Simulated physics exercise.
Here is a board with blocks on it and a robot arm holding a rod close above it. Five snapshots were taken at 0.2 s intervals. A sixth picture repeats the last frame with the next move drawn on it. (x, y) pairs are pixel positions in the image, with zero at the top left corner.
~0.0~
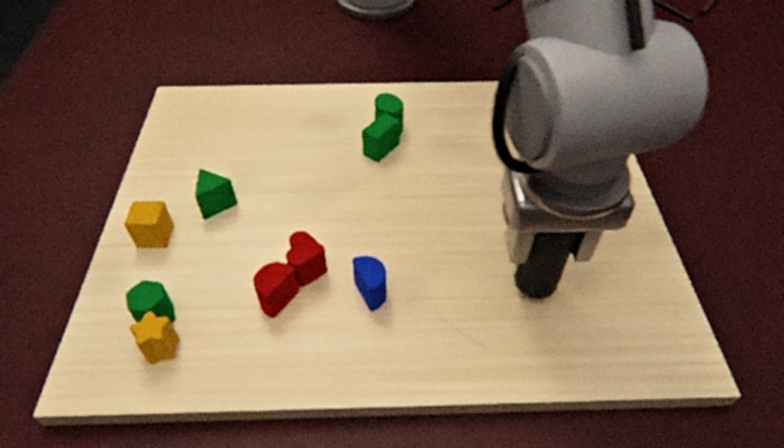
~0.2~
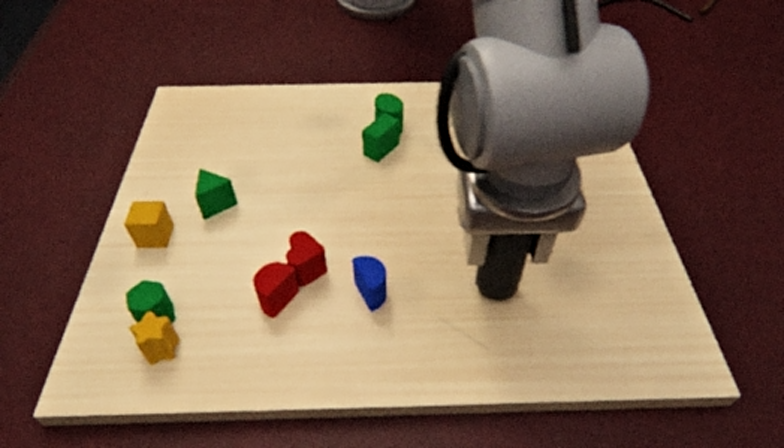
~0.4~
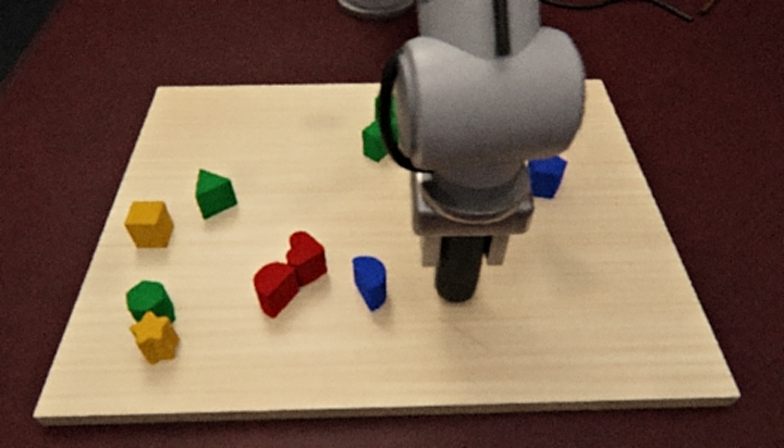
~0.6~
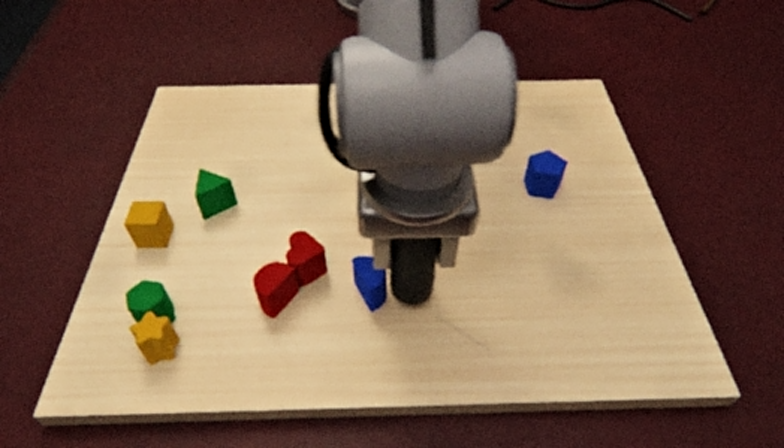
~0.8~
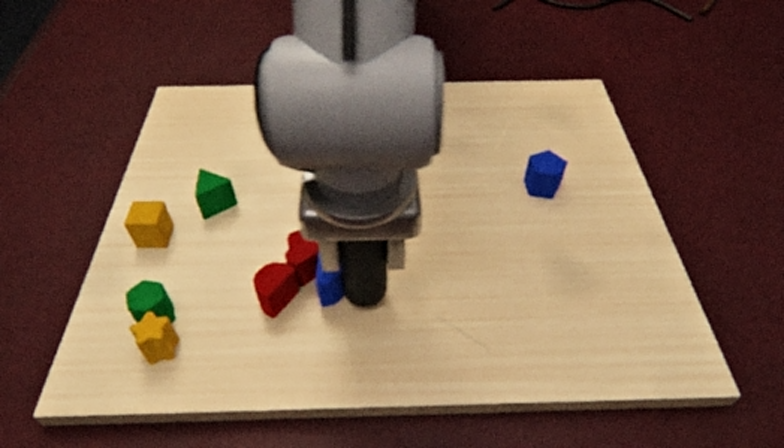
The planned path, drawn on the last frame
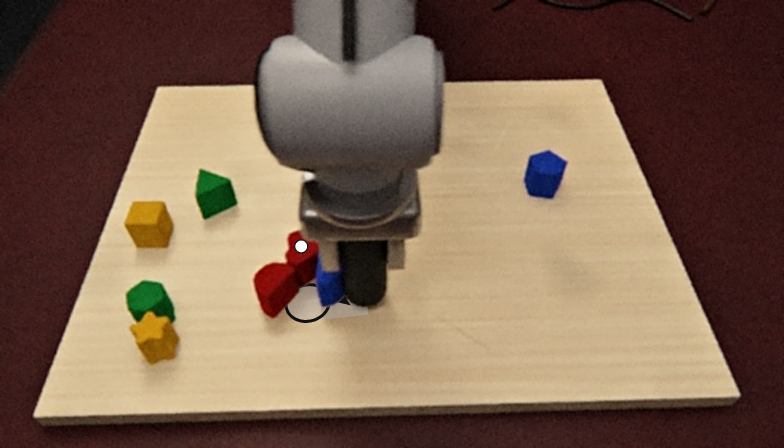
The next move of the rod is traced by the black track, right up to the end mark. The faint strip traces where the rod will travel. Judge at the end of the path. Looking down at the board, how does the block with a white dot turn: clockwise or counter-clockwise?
Rotates clockwise.
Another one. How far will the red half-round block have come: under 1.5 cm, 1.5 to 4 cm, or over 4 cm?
Displacement: 1.5 to 4 cm.
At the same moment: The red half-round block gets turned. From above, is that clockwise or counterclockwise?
Top view: Counterclockwise.
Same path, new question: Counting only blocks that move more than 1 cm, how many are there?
Going by the path, three or more of them shift by more than about 1 cm.
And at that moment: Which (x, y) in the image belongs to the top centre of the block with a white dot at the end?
By then it is at (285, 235).
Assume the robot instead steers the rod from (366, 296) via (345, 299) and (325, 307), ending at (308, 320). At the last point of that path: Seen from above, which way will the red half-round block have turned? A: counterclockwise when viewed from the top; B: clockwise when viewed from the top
A.
Drawn move, from (366, 296) directly to (308, 303); the dot is on the red heart-shaped block.
What follows on the original path. Halfway along, rod (336, 293); red half-round block (264, 274), turned 25° anticlockwise; red heart-shaped block (293, 240); blue half-round block (303, 261), turned 45° clockwise.
At the end, rod (306, 296); red half-round block (249, 272), turned 75° anticlockwise; red heart-shaped block (285, 235), turned 25° clockwise; blue half-round block (279, 258), turned 75° clockwise.
